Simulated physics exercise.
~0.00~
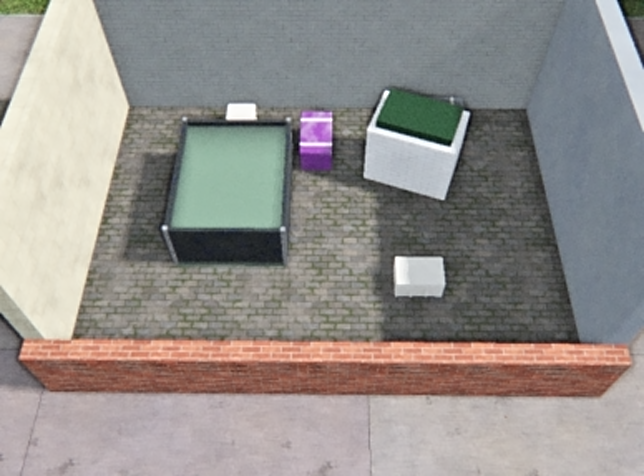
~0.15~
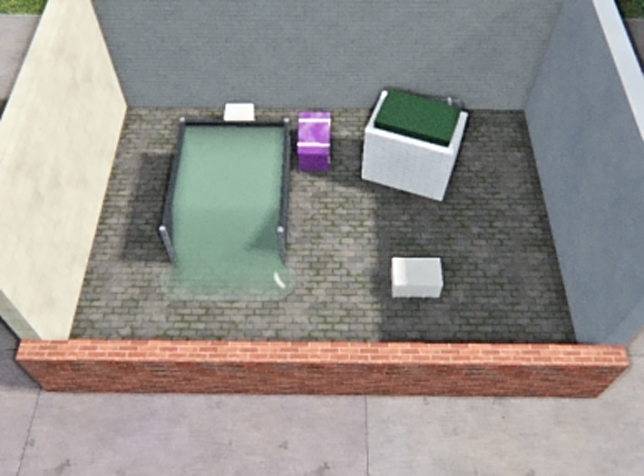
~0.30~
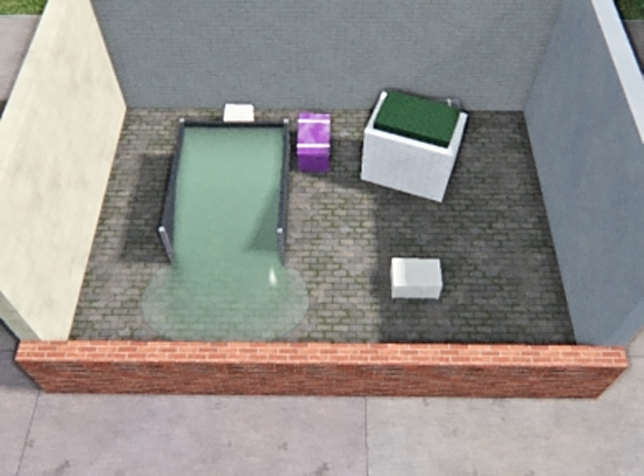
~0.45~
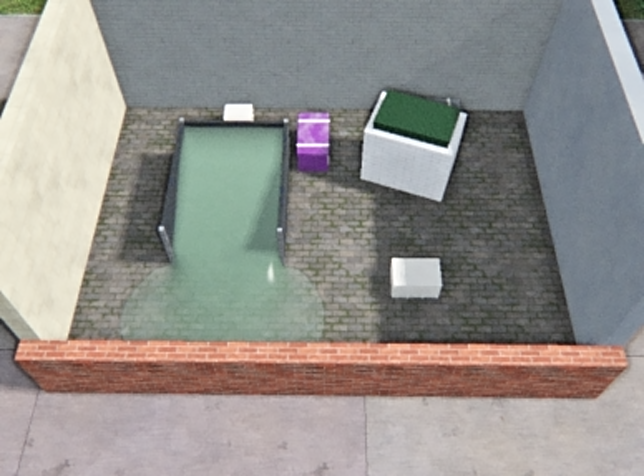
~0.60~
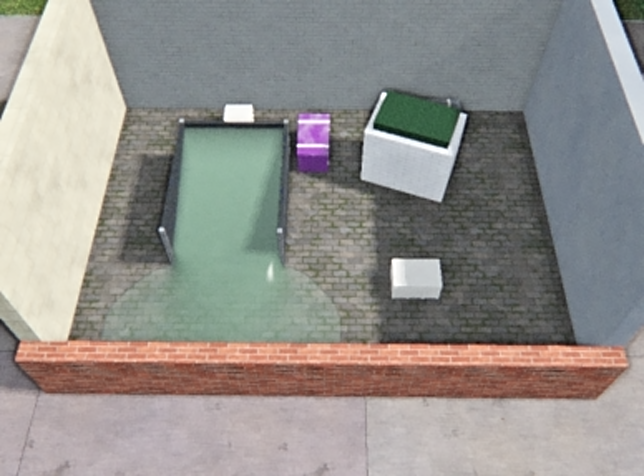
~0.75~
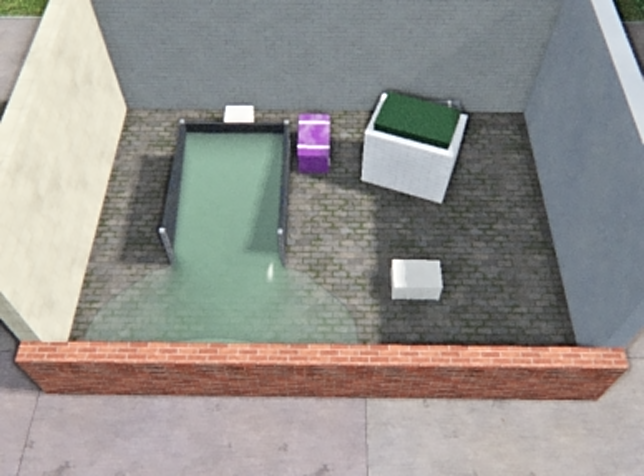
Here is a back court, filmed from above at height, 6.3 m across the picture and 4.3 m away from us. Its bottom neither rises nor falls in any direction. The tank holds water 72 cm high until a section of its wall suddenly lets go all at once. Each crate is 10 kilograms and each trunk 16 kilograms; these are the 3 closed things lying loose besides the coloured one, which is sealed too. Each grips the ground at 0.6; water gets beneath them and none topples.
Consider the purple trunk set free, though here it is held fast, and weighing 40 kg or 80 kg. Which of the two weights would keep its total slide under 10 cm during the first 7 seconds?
The lower one already.
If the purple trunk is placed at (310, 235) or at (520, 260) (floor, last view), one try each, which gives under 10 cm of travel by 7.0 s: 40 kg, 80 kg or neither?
In that order: The lighter suffices; just the heavier works.
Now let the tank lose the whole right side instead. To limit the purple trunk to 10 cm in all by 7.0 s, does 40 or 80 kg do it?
Then both masses fall short.
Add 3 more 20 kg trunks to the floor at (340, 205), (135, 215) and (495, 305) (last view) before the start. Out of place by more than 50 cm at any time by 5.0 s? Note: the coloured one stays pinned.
First one stayed within, second went beyond, third went beyond.
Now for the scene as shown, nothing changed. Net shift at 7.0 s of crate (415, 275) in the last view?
In that order: 300 cm.
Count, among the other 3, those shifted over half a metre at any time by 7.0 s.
That makes 2.
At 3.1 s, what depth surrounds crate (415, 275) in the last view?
About 3 cm.
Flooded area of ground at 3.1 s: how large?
Flooded: Near 20 m2.
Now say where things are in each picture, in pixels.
The first picture shows the purple trunk at (316, 132), on the bottom; 2.6 m2 under water; 0 of 4 have shifted.
The second picture shows the purple trunk at (314, 132) rests on the ground; 3.4 m2 under water; 0 of 4 have shifted.
The third picture shows the purple trunk at (314, 133), on the bottom; 4.7 m2 under water; 0 of 4 have shifted.
The fourth picture shows the purple trunk at (313, 133) rests on the ground; 5.8 m2 under water; 0 of 4 have shifted.
The fifth picture shows the purple trunk at (314, 134) rests on the ground; 6.3 m2 under water; 0 of 4 have shifted.
The sixth picture shows the purple trunk at (314, 135), on the bottom; water covers 6.7 m2; 0 of 4 have shifted.
After 1.4 s the purple trunk would be 0 cm from its start with 40 kg and 0 cm from its start with 80 kg; 0 cm of water round it then.
After 3.1 s the purple trunk would be 0 cm from its start with 40 kg and 0 cm from its start with 80 kg; 0 cm of water round it then.
After 4.9 s the purple trunk would be 0 cm from its start with 40 kg and 0 cm from its start with 80 kg; 5 cm of water round it then.
After 7.0 s the purple trunk would be 0 cm from its start with 40 kg and 0 cm from its start with 80 kg; 7 cm of water round it then.
